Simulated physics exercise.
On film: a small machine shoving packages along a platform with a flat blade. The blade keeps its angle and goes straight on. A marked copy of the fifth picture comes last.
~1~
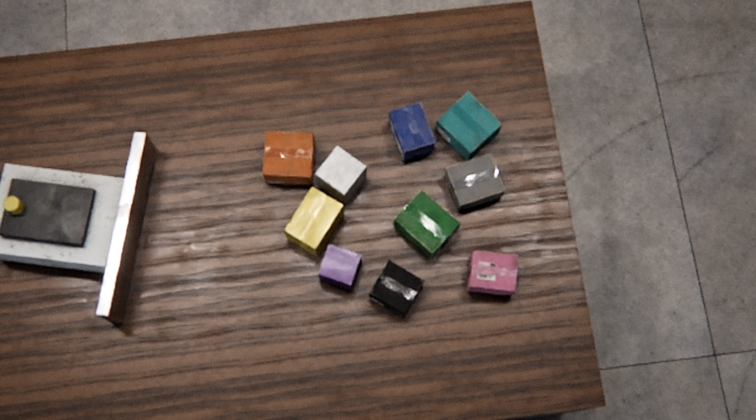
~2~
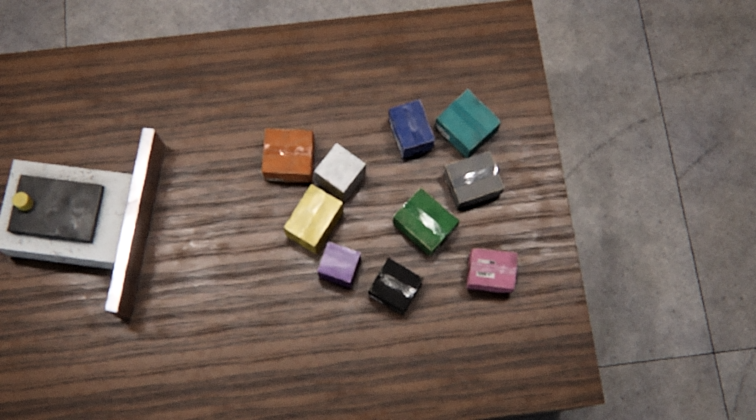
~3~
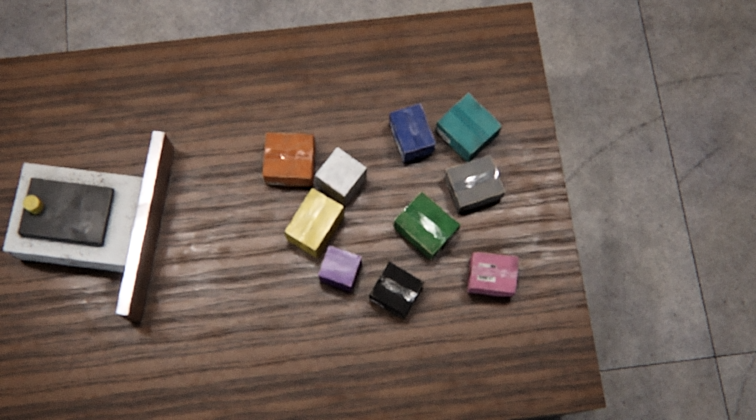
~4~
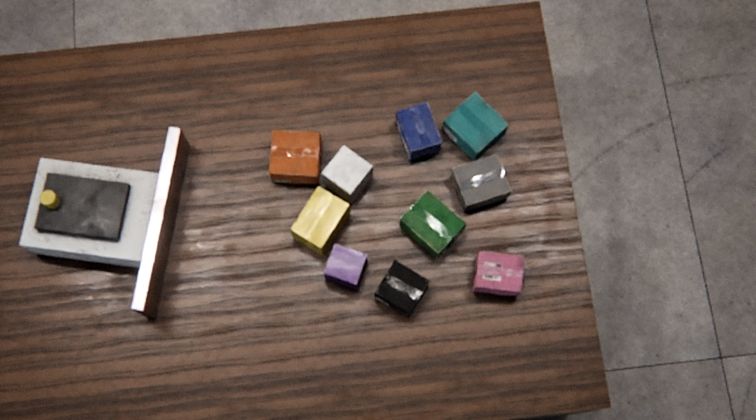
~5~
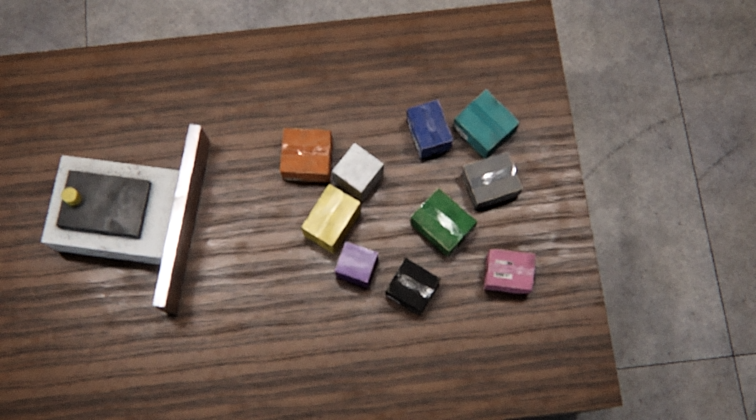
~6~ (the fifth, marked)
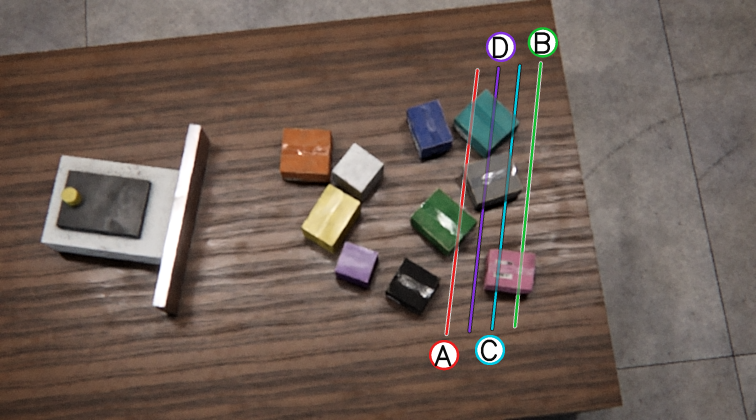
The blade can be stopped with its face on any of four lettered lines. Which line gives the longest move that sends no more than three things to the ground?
It can go as far as B.
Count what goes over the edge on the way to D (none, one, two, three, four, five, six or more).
One.
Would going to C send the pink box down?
By then, no.
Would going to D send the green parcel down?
No.
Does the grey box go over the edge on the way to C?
Yes.
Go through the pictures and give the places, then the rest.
The first picture shows white crate (341, 176); green parcel (427, 224); yellow crate (315, 222).
The second picture shows robot (63, 209); orange box (289, 156).
The third picture shows robot (73, 212); black box (397, 291).
The fourth picture shows robot (89, 207); grey box (481, 183).
The fifth picture shows robot (110, 204); blue parcel (429, 130); white crate (359, 173); green parcel (444, 222).
On the copy, A at (463, 197); B at (529, 190); C at (507, 192); D at (485, 195).
On B. First, robot (236, 191); orange box (345, 155); white crate (385, 171).
Then, robot (363, 177); turquoise parcel (536, 102); grey box (544, 194).
Finally, robot (462, 166); white crate over the edge; grey box over the edge; three fallen.
By contrast, A is within the limit but short; C is within the limit but short; D is within the limit but short.
